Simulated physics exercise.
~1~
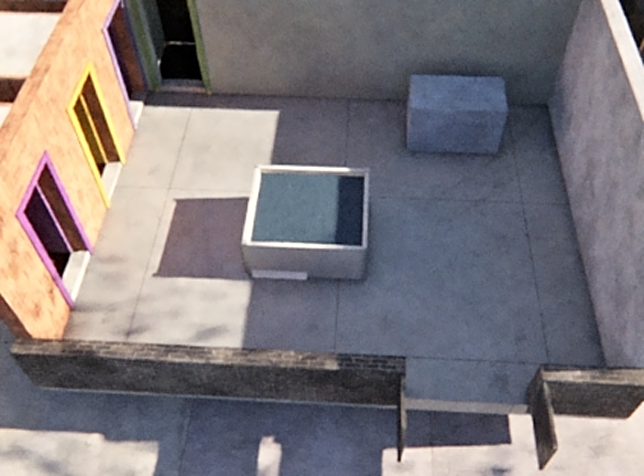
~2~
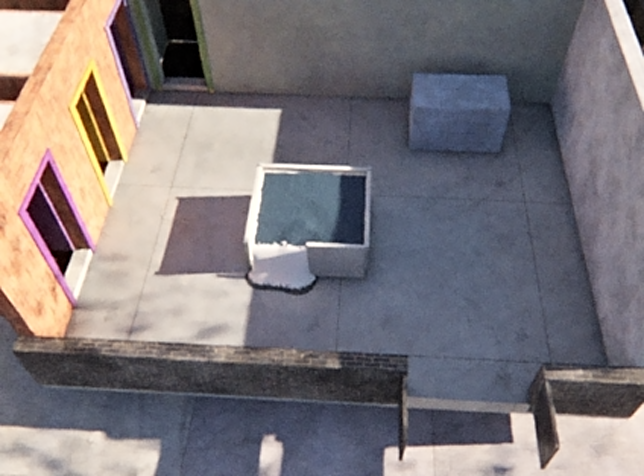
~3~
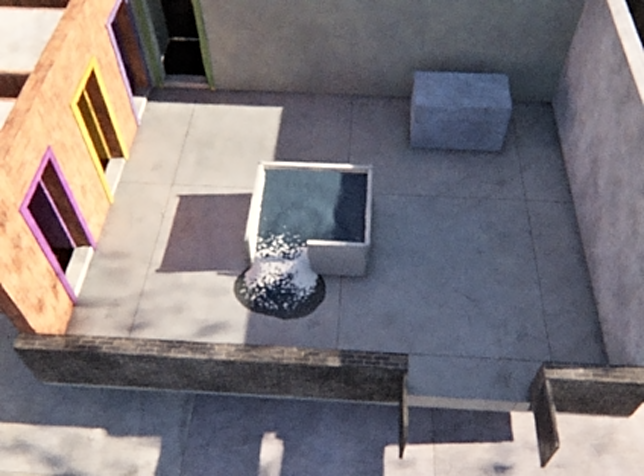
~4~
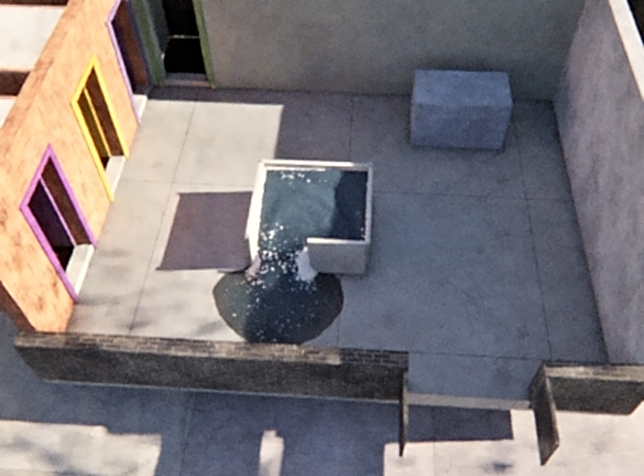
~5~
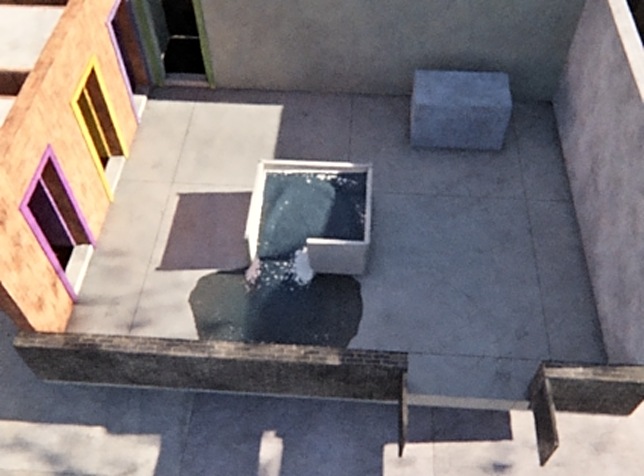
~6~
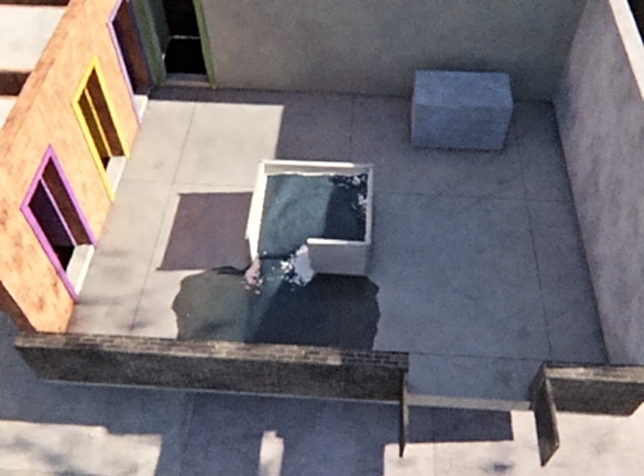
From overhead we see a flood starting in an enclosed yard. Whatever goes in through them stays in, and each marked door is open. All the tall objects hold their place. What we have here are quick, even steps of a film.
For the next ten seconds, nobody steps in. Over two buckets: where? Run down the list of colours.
Green door no, blue door no, yellow door no, purple door no.
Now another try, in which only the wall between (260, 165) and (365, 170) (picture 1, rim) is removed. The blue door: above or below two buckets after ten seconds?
Blue exceeds the limit.
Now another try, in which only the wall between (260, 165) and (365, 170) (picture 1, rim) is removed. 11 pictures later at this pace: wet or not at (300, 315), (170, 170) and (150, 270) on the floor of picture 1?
Log: Point 1 unreached; point 2 unreached; point 3 unreached.
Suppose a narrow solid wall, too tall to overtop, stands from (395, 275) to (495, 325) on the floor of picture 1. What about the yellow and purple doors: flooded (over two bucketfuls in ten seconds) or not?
Taking them one at a time, the yellow door falls short of the limit and the purple door falls short of the limit.
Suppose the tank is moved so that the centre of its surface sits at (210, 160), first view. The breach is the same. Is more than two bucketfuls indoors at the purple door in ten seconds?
Briefly, purple crosses the line.
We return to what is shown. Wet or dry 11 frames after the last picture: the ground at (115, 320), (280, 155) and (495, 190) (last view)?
As listed: Awash, no water, free of water.
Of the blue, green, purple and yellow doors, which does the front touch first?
My answer: The purple door.
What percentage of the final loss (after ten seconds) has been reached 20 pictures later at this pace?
Around 35 percent.
A moment on, water covers 15 % of the floor; the green door not reached, the blue door not reached, the yellow door not reached, the purple door not reached.
Next, water covers 25 % of the floor; the green door not reached, the blue door not reached, the yellow door not reached, the purple door wet at the sill, nothing in.
Then, water covers 45 % of the floor; the green door not reached, the blue door not reached, the yellow door wet at the sill, nothing in, the purple door under two buckets in.
Later, water covers 70 % of the floor; the green door wet at the sill, nothing in, the blue door wet at the sill, nothing in, the yellow door wet at the sill, nothing in, the purple door under two buckets in.
In the end, water covers 90 % of the floor; the green door wet at the sill, nothing in, the blue door wet at the sill, nothing in, the yellow door wet at the sill, nothing in, the purple door under two buckets in.
